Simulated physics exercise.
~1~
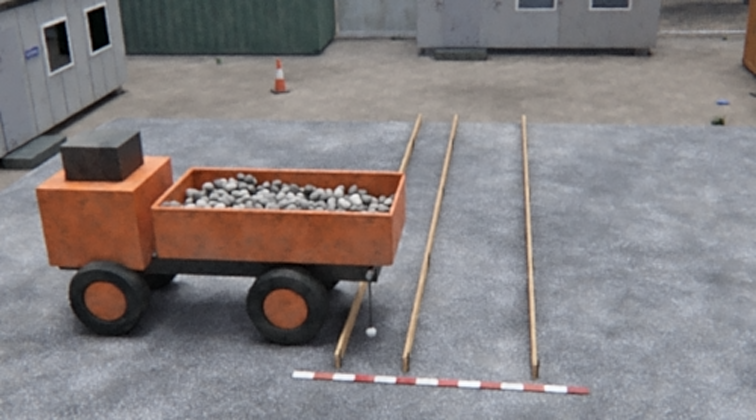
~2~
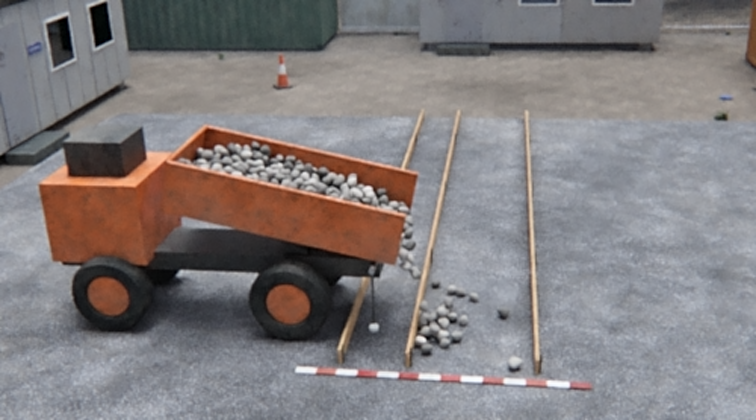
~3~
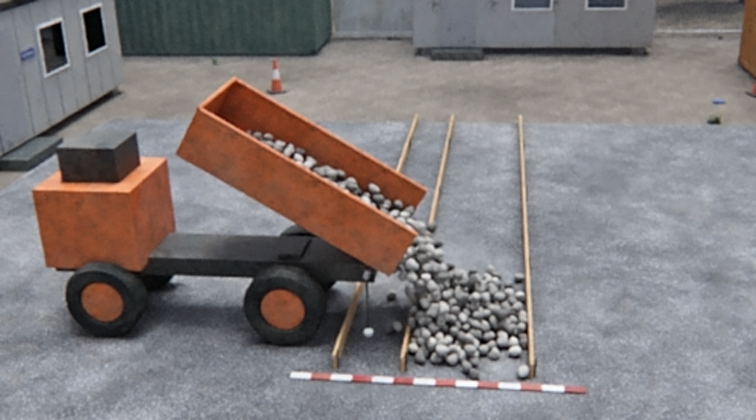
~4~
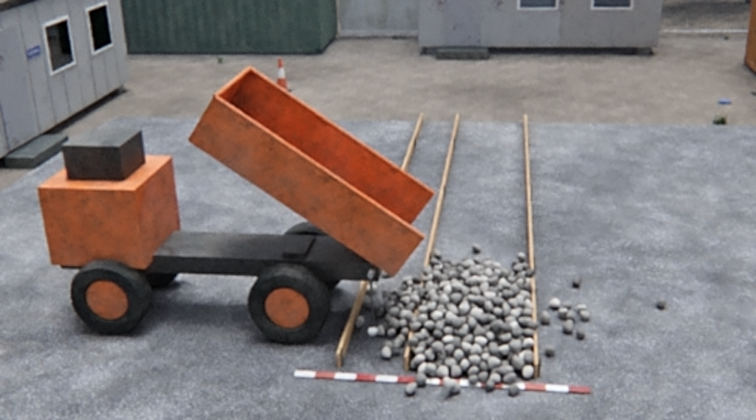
In a gravel yard, an orange tipper truck raising its bed, grey stones sliding out and piling up mostly between wooden planks.
